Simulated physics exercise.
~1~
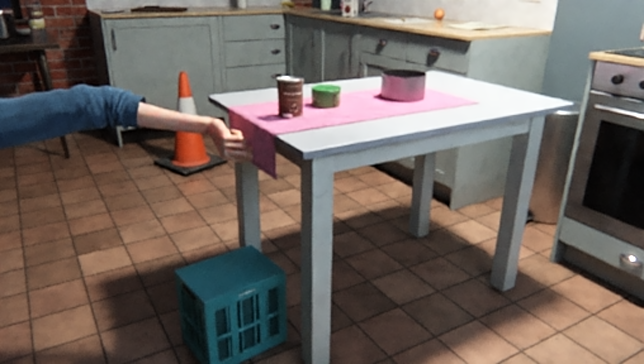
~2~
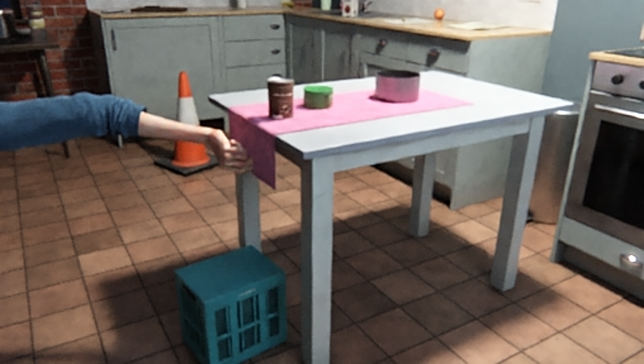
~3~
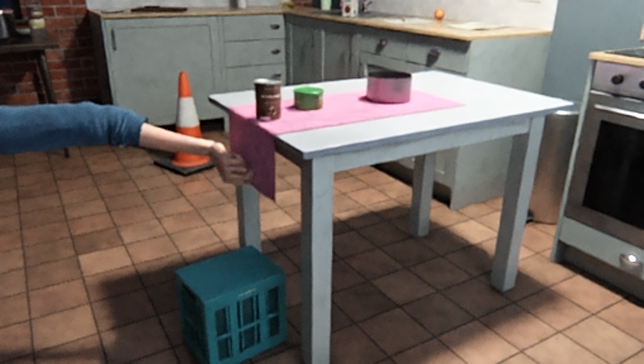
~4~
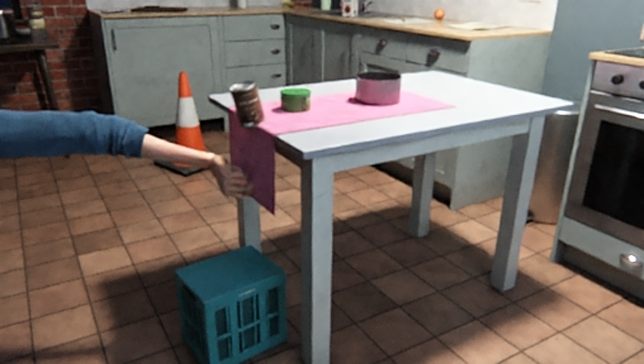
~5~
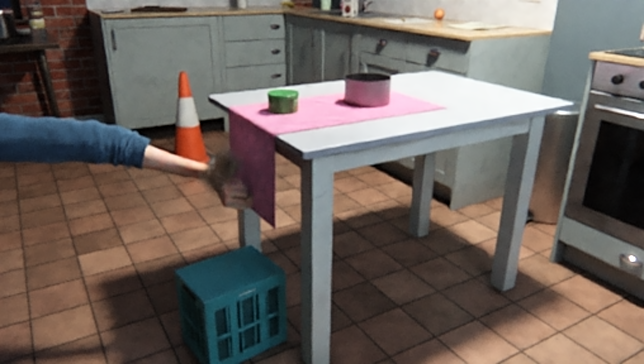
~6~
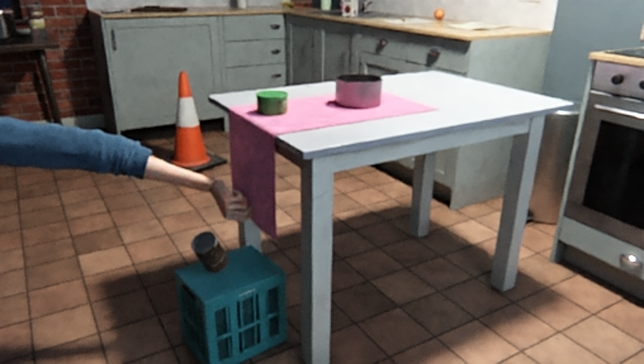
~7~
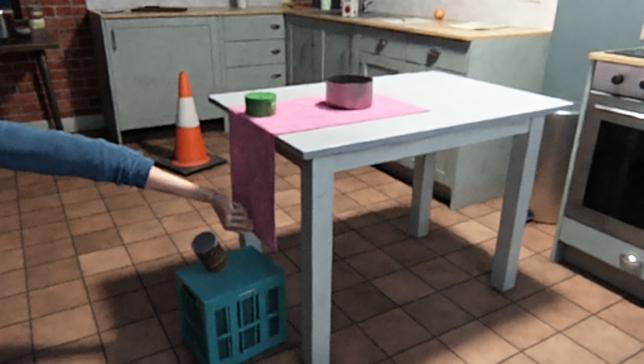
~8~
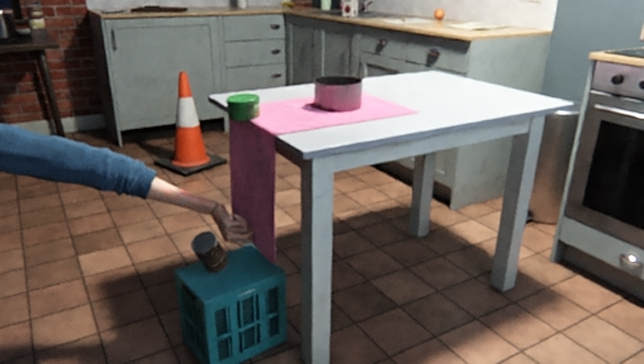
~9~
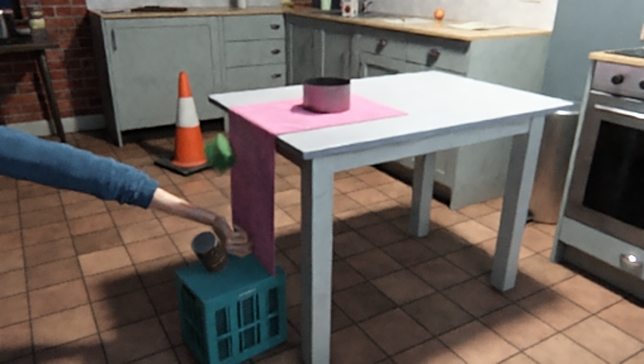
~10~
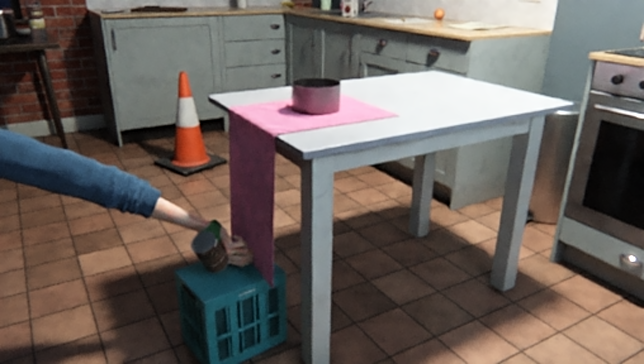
In the video, a hand pulls down the end of a pink runner on a table, drawing a brown tin, a green tub and a pot leftward. The tin topples onto the turquoise crate below, then the tub falls after it, while the pot remains on the table.
